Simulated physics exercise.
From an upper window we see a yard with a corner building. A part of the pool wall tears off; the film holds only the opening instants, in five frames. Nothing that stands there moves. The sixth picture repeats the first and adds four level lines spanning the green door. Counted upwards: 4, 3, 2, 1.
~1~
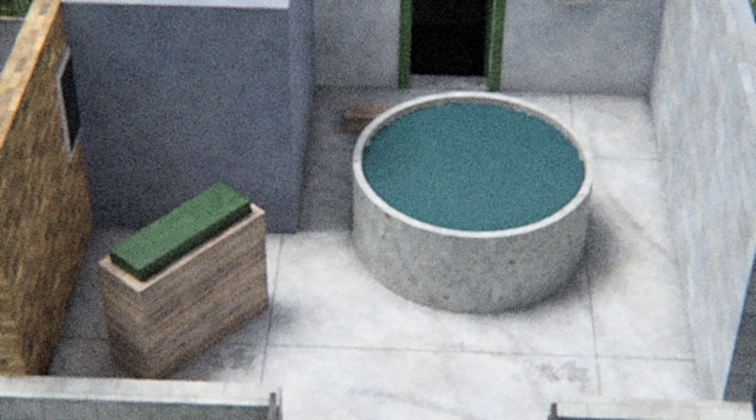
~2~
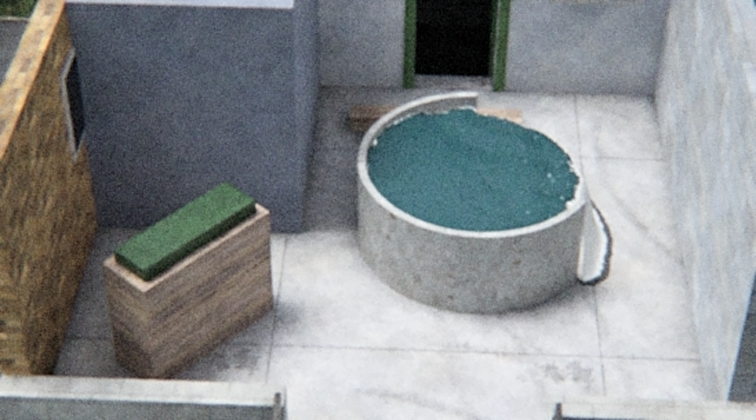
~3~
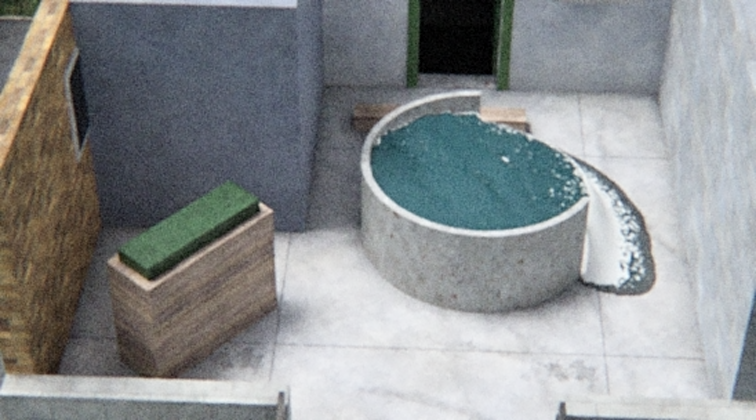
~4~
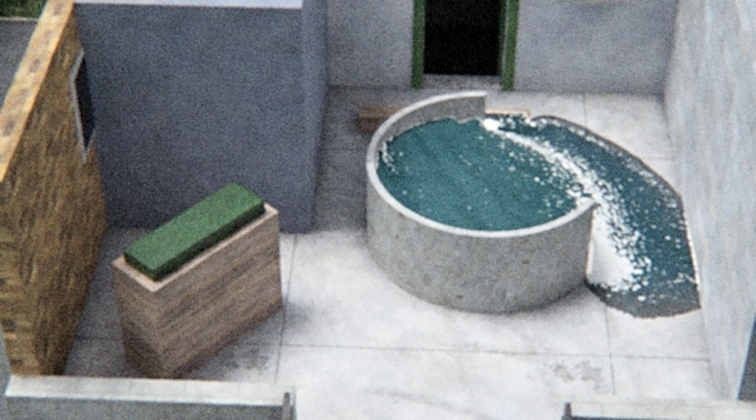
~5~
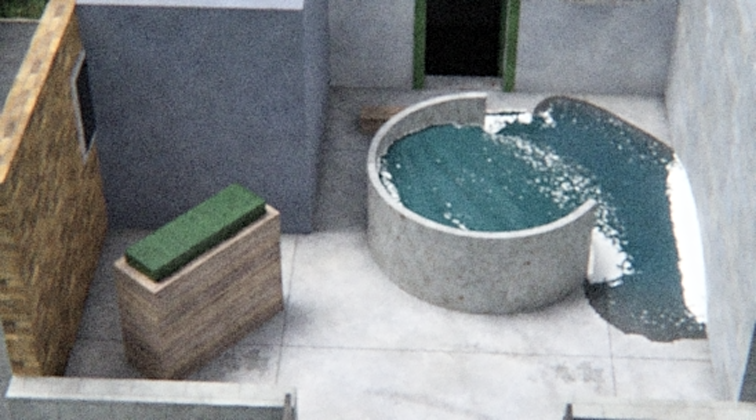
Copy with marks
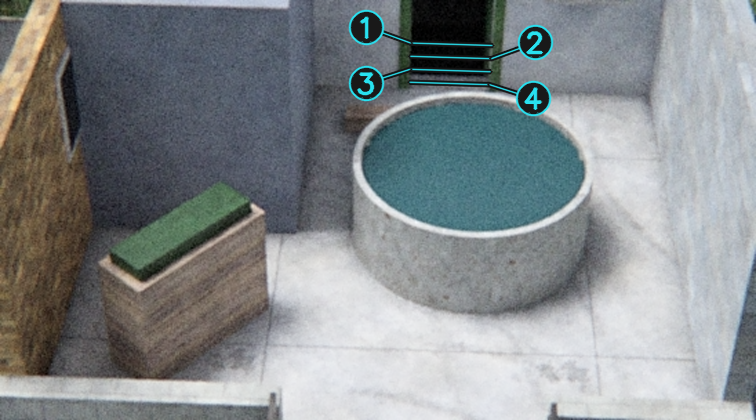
In the video, a round concrete pool of teal water stands in a walled yard; its right side opens, and foaming water pours through the gap, spreading across the pale ground to the right-hand wall.
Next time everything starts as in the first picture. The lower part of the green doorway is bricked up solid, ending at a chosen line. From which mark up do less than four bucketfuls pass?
3 is the one.
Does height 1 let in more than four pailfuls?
No, not at all.
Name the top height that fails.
4.
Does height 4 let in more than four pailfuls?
Yes.
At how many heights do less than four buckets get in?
Three.
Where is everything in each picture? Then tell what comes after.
Water in the pool at rest, its middle at (473, 167); foot of the green doorway at (449, 89); open gate at (414, 385).
Water covers 3 % of the ground and shows as far out as (602, 260).
Water covers 8 % of the ground and shows as far out as (640, 285).
Water covers 16 % of the ground and shows as far out as (692, 300).
Water covers 23 % of the ground and shows as far out as (704, 327).
On the marked copy, 1 at (451, 44); 2 at (450, 57); 3 at (450, 70); 4 at (449, 83); from the bottom up 4, 3, 2, 1.
With 1, nothing gets over.
With 2, nothing gets over.
With 3, a splash gets over, under a bucket.
With 4, some 15 bucketfuls get in.
